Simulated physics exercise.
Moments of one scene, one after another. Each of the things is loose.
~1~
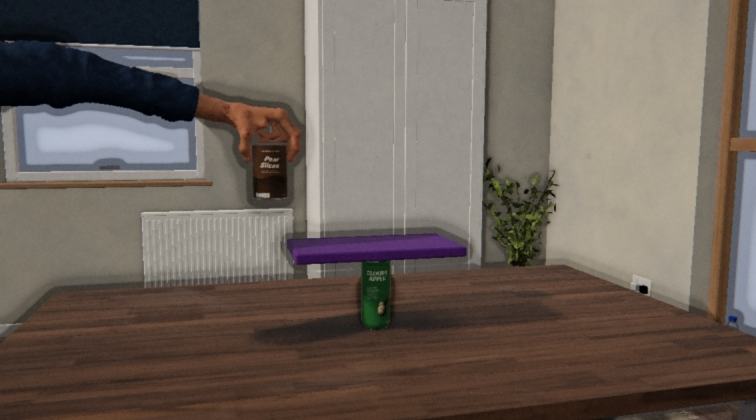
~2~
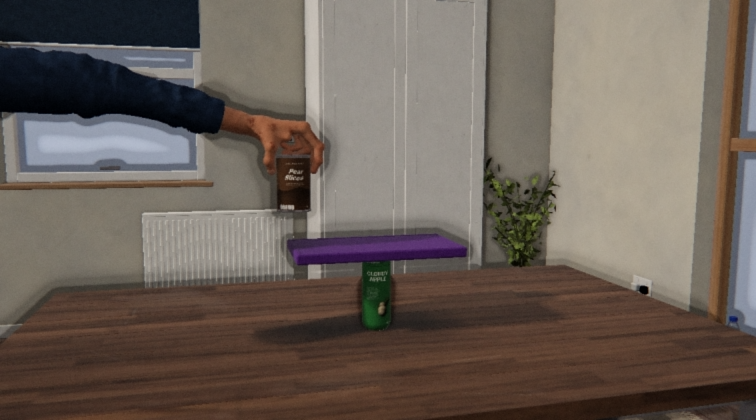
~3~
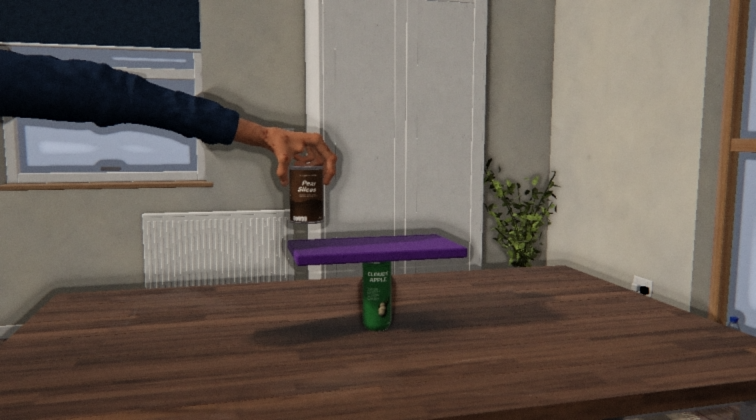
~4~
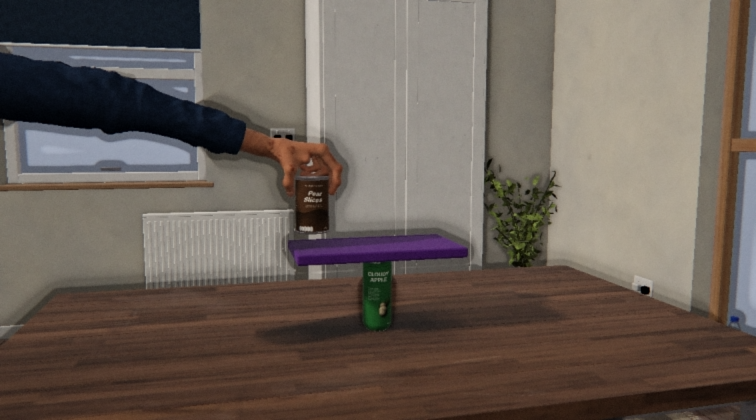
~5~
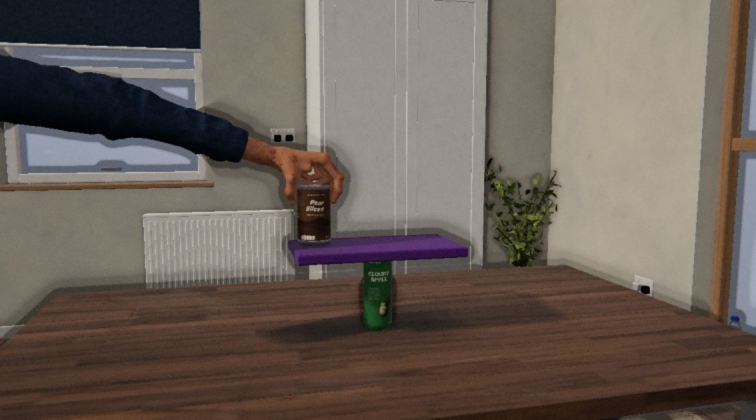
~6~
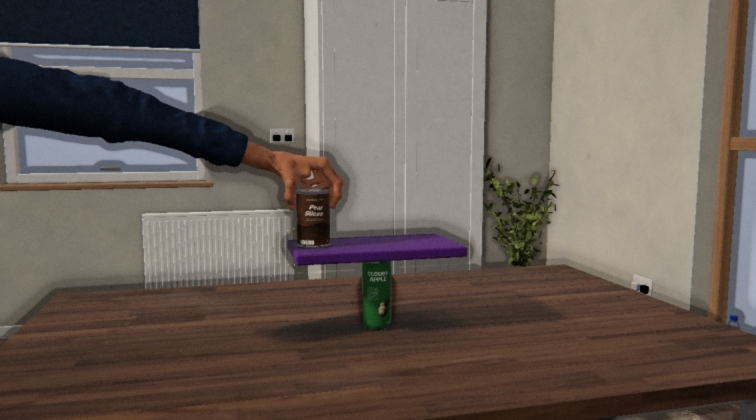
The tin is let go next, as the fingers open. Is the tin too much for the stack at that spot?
I expect the stack to come down, at least in part.
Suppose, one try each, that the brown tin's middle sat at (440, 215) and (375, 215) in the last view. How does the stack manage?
Trial 1 - collapsed; trial 2 - stable.
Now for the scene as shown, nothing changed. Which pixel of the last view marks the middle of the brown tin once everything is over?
About (251, 318).
Then, 0.60 s later than the last frame, brown tin now fallen; purple lid tilted by 67°.
Then, 1.00 s later than the last frame, purple lid now fallen; green can tilted by 65°.
Then, 1.20 s later than the last frame, green can tilted by 69°.
When it is over, fallen, green can, purple lid and brown tin. End places, in pixels of the last picture, brown tin near (251, 318). The stack comes apart.
